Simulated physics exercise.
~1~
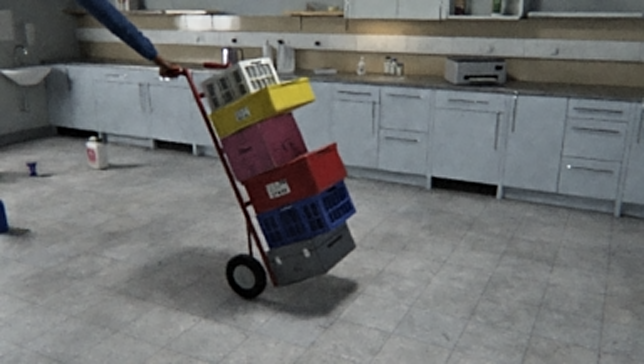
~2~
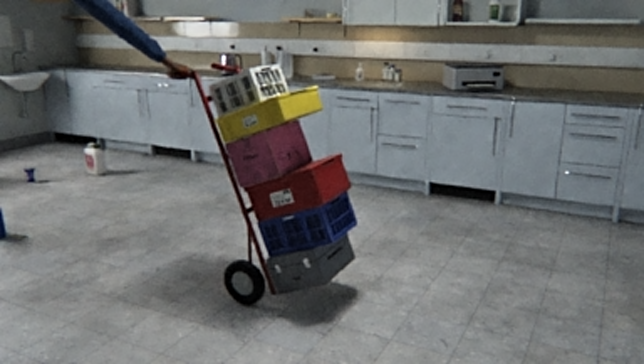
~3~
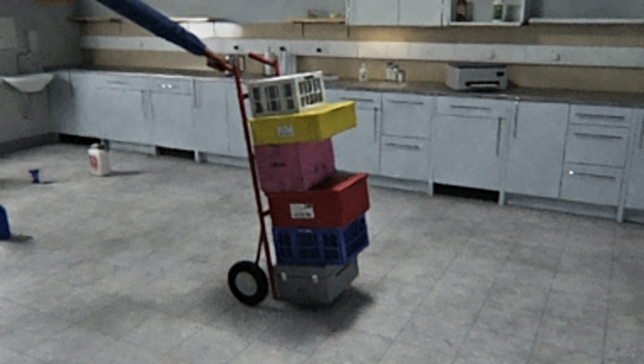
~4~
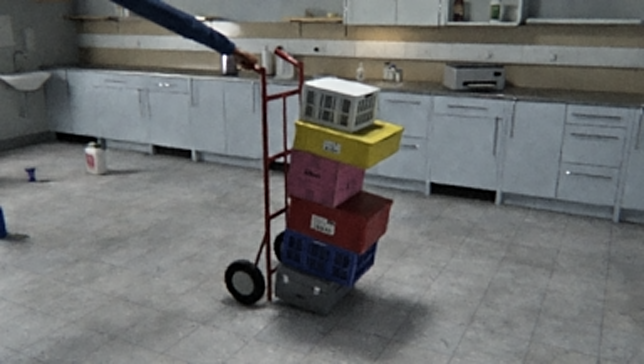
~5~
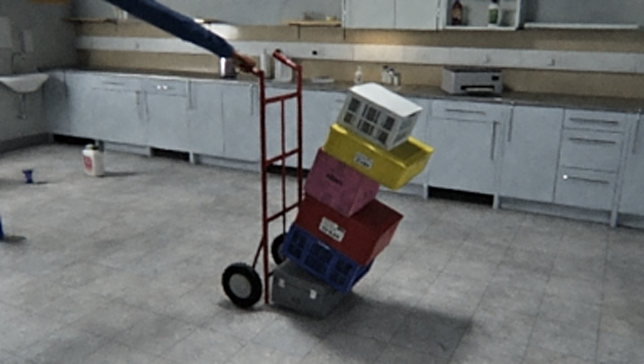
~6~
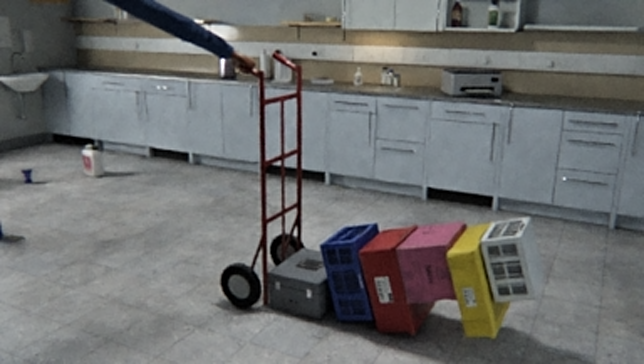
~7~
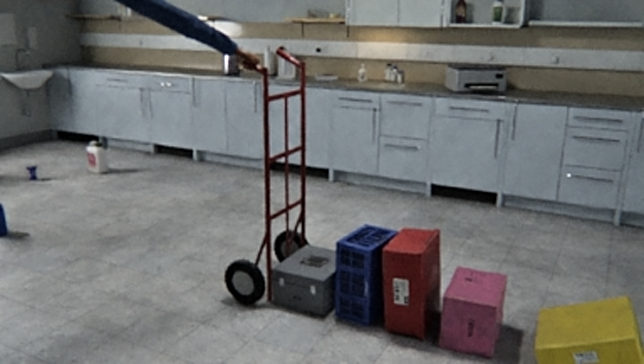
A tall stack of crates and boxes toppled off a red sack truck as a blue-sleeved arm tipped it upright, the blue, red, pink, yellow and white ones spilling rightward across the floor while the grey toolbox stayed on the truck.
